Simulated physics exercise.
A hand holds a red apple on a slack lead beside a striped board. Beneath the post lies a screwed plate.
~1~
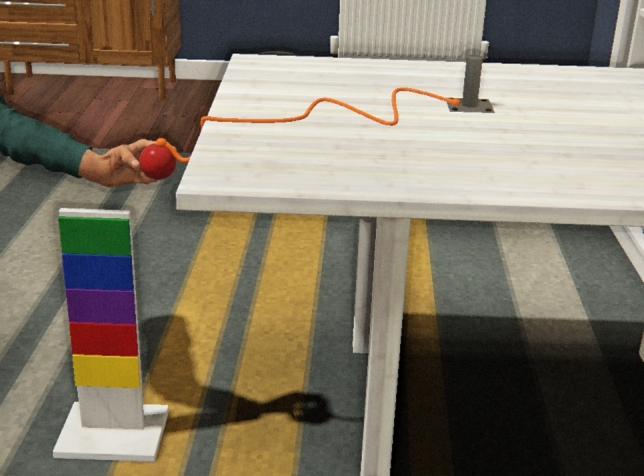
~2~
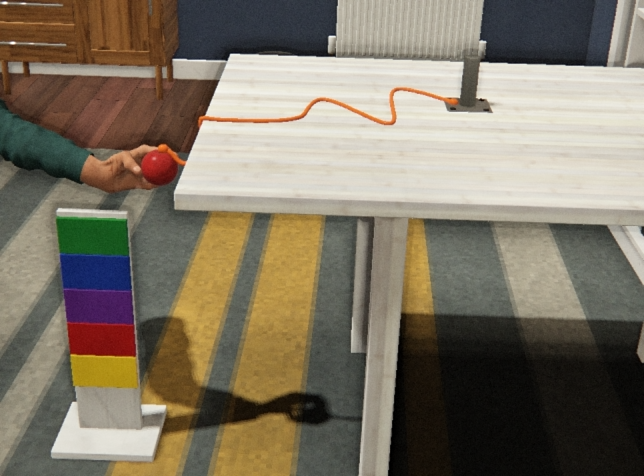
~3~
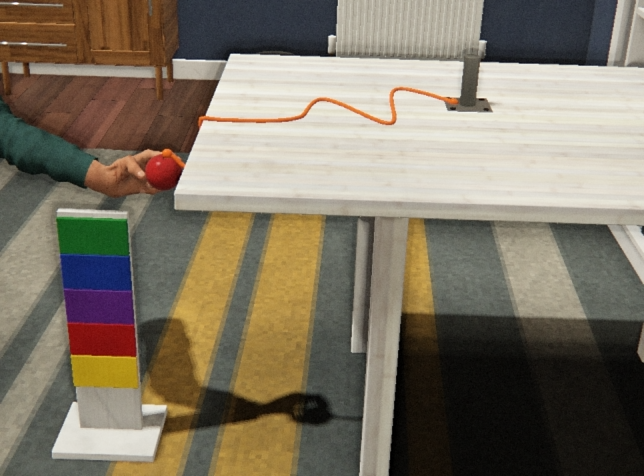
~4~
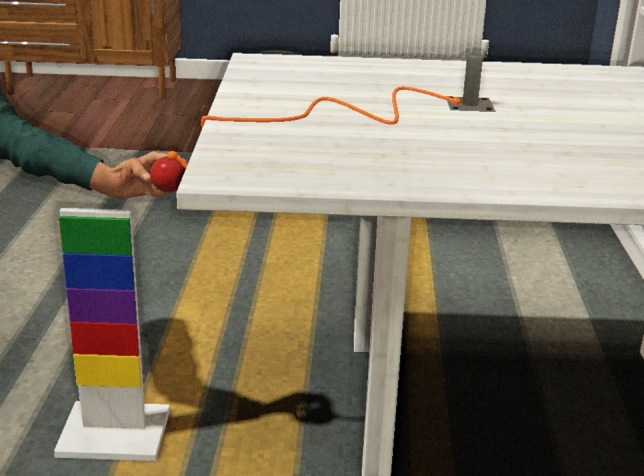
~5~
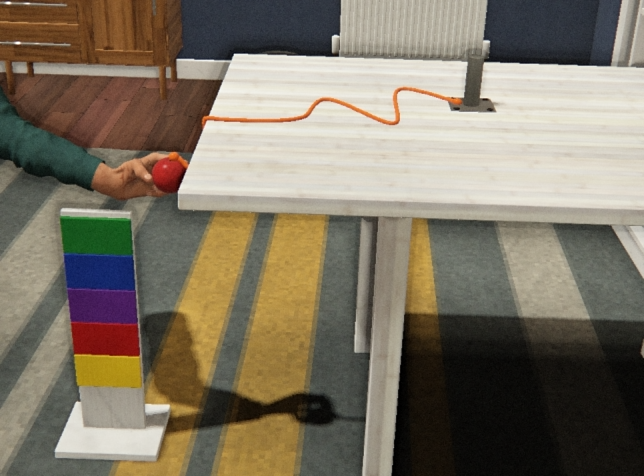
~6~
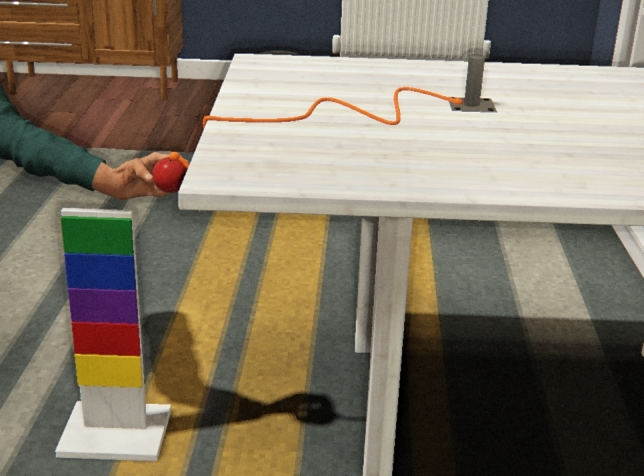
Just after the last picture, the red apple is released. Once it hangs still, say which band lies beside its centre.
It is the yellow band.
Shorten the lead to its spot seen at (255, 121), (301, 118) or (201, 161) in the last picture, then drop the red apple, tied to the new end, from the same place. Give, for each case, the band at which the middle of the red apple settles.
Here's the sequence: Blue; next: Green; last: Red.
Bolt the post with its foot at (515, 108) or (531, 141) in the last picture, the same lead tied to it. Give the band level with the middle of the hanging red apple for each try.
Result per try, in order: Red / red.
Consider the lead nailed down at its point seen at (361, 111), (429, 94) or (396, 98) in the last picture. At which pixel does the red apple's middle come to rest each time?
Try by try, around (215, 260), (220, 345) and (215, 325).
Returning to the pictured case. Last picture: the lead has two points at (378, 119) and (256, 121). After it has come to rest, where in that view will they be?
In that view they sit near (255, 106) and near (216, 244).
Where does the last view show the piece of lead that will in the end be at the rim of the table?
(351, 107), give or take.
Soon after, apple near (226, 357); level with yellow.
Then, apple near (216, 360); level with yellow.
At rest, apple near (219, 362); level with yellow. Its centre hangs level with the yellow band.
